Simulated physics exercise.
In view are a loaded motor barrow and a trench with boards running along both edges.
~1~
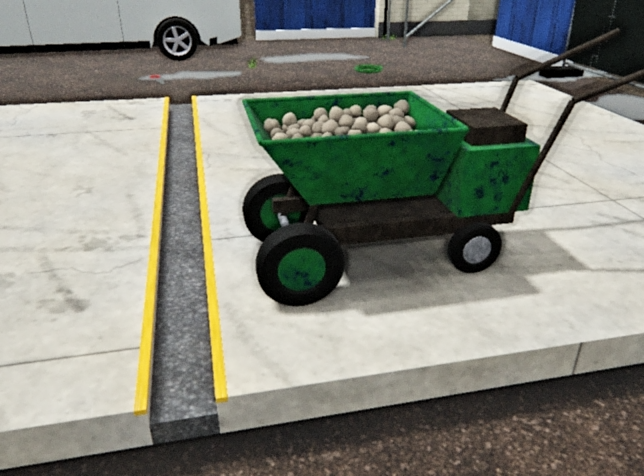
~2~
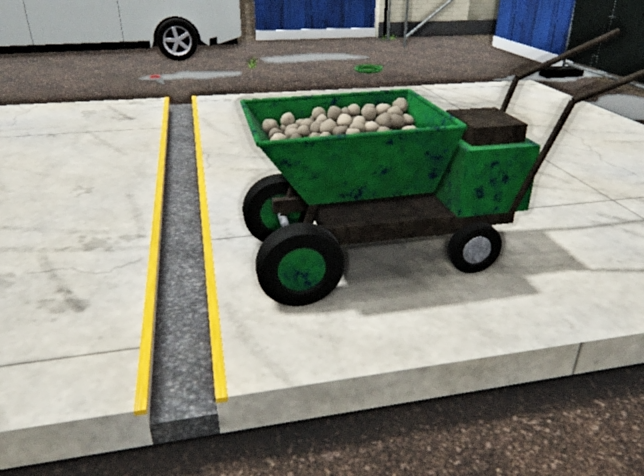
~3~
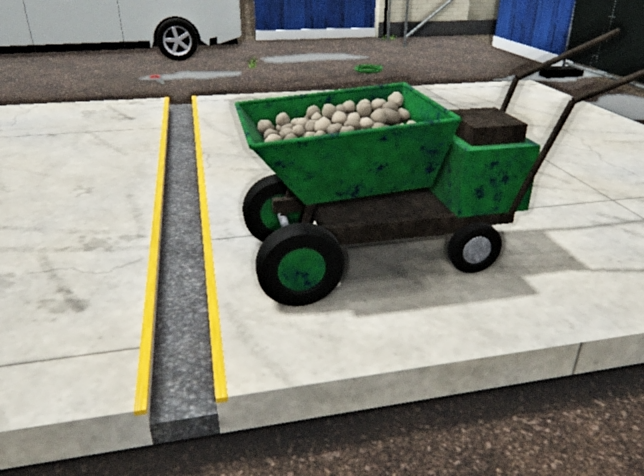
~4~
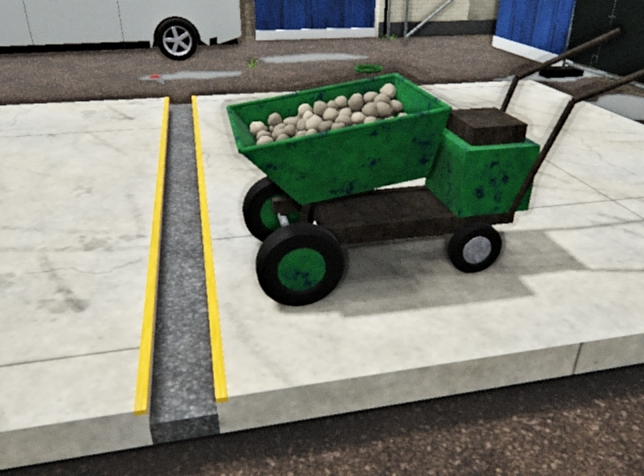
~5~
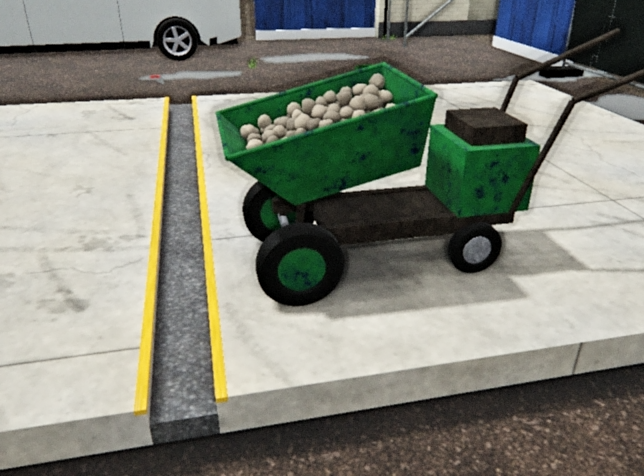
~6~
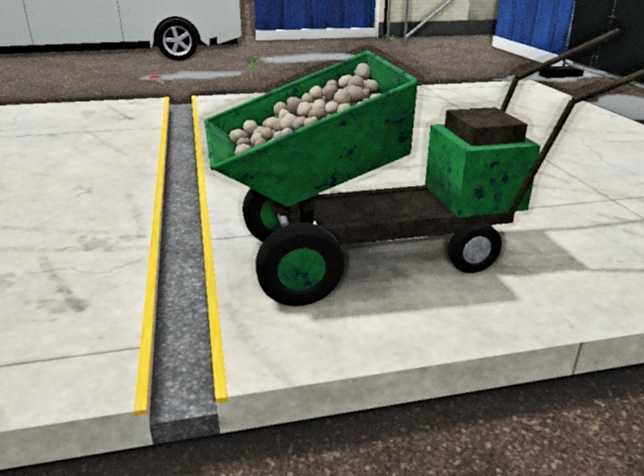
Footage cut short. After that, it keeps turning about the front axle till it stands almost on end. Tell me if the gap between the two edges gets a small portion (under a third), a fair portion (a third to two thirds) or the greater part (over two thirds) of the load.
It gets a small portion.
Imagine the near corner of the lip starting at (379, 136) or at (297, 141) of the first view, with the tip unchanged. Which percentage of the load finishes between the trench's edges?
Close to 40 in a hundred, and close to 50 in a hundred.
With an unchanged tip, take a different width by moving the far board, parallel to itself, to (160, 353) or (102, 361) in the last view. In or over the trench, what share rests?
The first try comes out at 10 percent and the second at 60 percent.
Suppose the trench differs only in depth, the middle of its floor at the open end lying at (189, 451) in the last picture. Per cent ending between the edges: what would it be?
Something like 20 %.
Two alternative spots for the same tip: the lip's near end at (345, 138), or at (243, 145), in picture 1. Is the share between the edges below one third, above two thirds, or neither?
Record - trial one: One to two thirds; trial two: Under a third.
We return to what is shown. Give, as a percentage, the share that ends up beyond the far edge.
Estimate: Some 70 percent.
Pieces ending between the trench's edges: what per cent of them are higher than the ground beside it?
I'd put it near 30 per cent.
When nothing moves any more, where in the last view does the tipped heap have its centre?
Near pixel (117, 283).
Shortly afterwards, skip tipped steeply; the whole lot in the skip.
Next, skip tipped right over; the bulk in the skip; a little beyond it; only a few falling.
Some moments later, skip tipped right over; near a quarter in the skip; a little in or heaped over the trench; near two thirds beyond it.
In the end, skip tipped right over; a little in the skip; near a quarter in or heaped over the trench; the bulk beyond it.
